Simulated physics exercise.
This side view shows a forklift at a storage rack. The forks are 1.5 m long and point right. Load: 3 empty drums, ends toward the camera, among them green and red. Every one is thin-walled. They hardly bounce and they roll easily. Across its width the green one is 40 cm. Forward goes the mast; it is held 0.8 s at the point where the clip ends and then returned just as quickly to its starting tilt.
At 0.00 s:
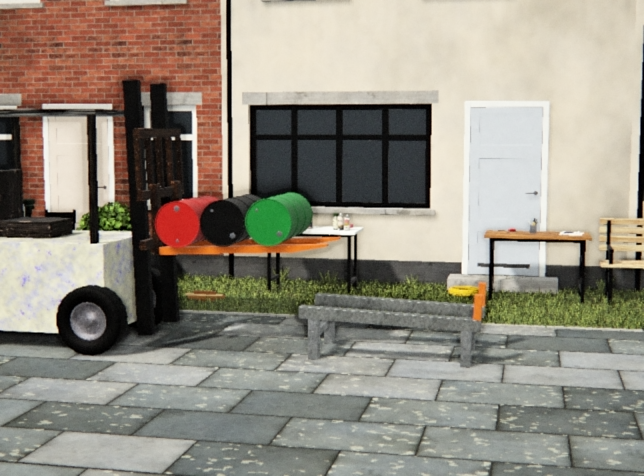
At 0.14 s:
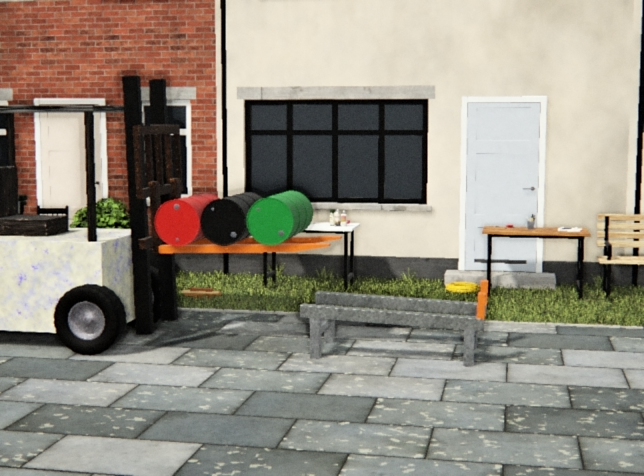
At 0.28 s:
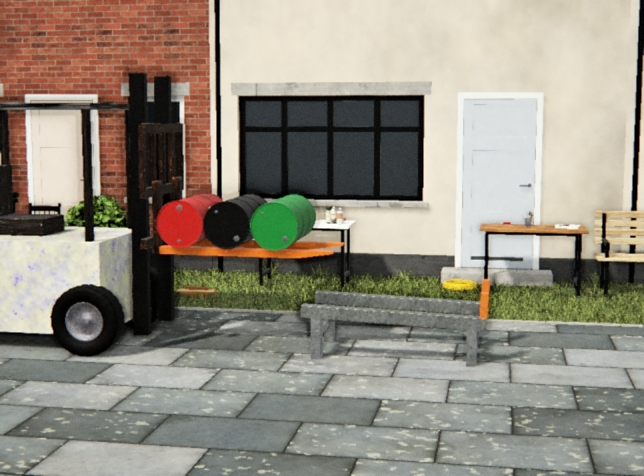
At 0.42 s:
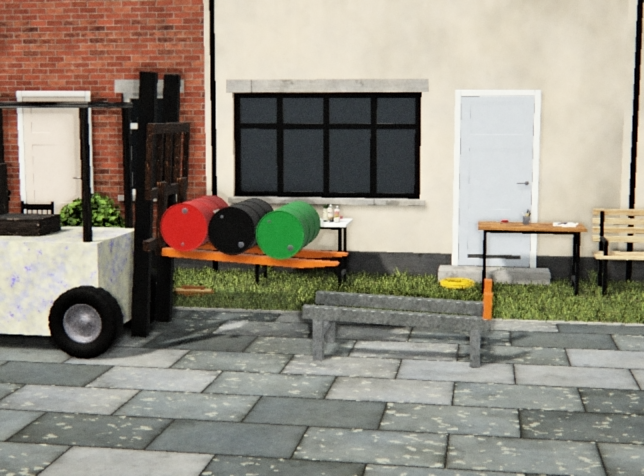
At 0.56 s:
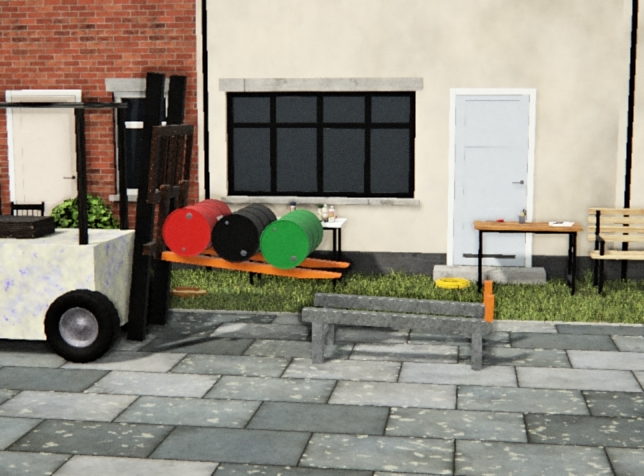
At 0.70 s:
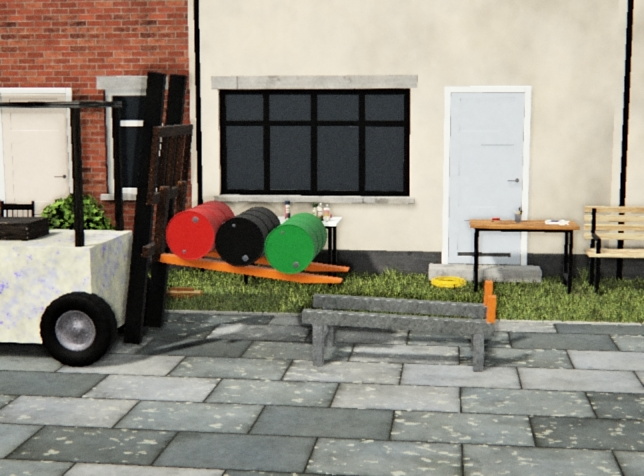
Outside a brick and cream building, a forklift on the left held red, black and green drums on orange forks, then its mast leaned forward, gradually tilting the forks and drums down to the right.
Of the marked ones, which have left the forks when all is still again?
Green: Yes; red: Yes.
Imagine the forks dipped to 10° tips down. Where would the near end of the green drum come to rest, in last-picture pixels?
Near (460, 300).
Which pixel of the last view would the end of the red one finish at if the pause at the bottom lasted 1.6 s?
It would finish close to (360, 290) in the last picture.
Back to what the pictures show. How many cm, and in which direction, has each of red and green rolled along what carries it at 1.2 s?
Red 25 cm right, green 30 cm right.
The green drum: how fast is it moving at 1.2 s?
It's going at around 0.6 m/s.
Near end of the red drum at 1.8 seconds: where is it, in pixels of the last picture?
Near (273, 235).
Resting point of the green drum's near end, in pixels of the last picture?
Near (462, 296).
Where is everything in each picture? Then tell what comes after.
In the first frame, green (268, 222), red (177, 225); forks 2° tips up; tips at (324, 245); 3 of the 3 lie directly on the forks.
In the second frame, green (270, 222), red (177, 223); forks 2° tips up.
In the third frame, green (274, 227), red (180, 224); forks level.
In the fourth frame, green (280, 235), red (184, 227); forks 3° tips down; tips at (335, 264).
In the fifth frame, green (284, 245), red (187, 232); forks 6° tips down.
In the sixth frame, green (289, 249), red (190, 235); forks 7° tips down; tips at (338, 280).
Then, 1.2 s in, green is on the forks, 20 cm from the tips, rolling right; red is on the forks, 100 cm from the tips, rolling right; 0 gone from the forks.
Then, 1.8 s in, green is in the air, 95 cm from the rack's far end, rolling right; red is on the forks, 50 cm from the tips, rolling right; 1 gone from the forks.
Then, 2.5 s in, green is on the rack, 25 cm from the rack's far end, rolling left; red is on the rack, 120 cm from the rack's far end, rolling right; 3 gone from the forks.
In the end (6.3 s), green is on the rack, 25 cm from the rack's far end; red is down on the ground short of the rack; 3 gone from the forks.
